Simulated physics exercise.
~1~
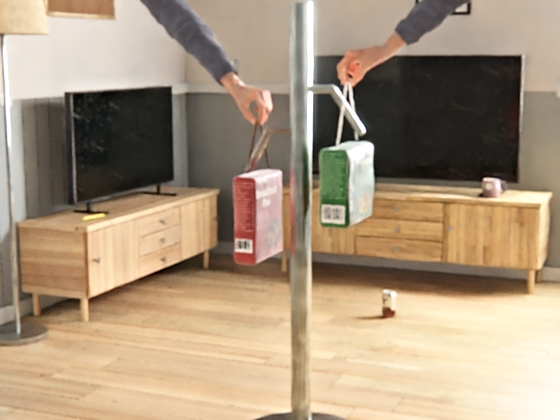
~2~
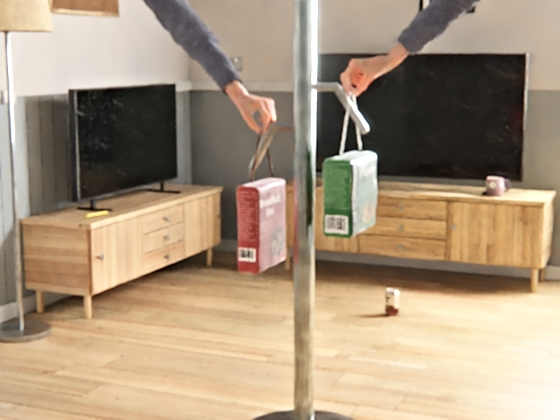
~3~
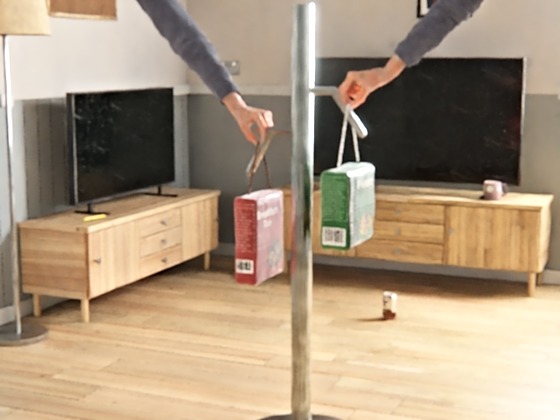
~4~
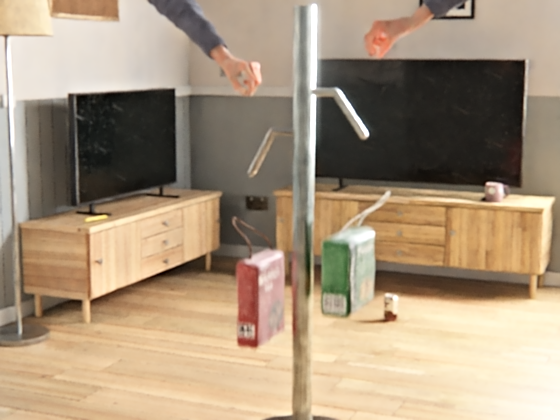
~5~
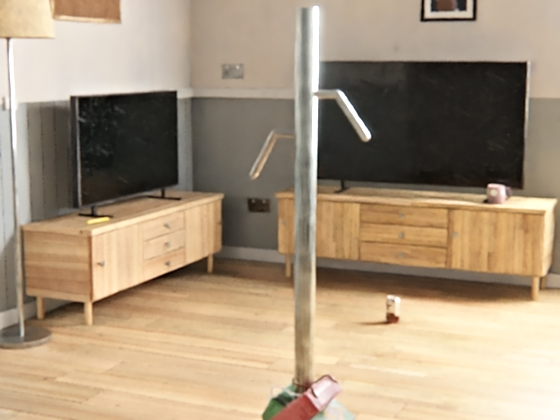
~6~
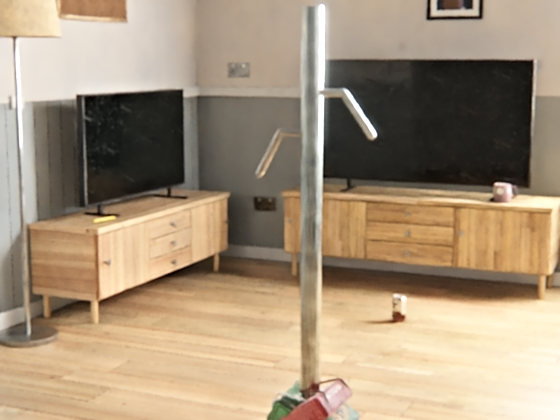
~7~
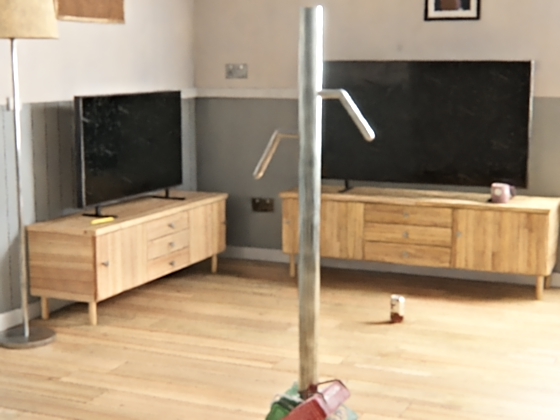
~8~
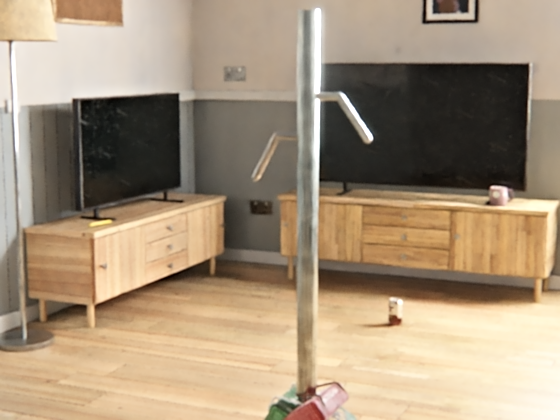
In a living room with two televisions on wooden cabinets, two hands lower a red bag and a green bag by their loops beside a metal stand with two pegs, then let go and withdraw as both bags drop, ending heaped at the stand's foot.
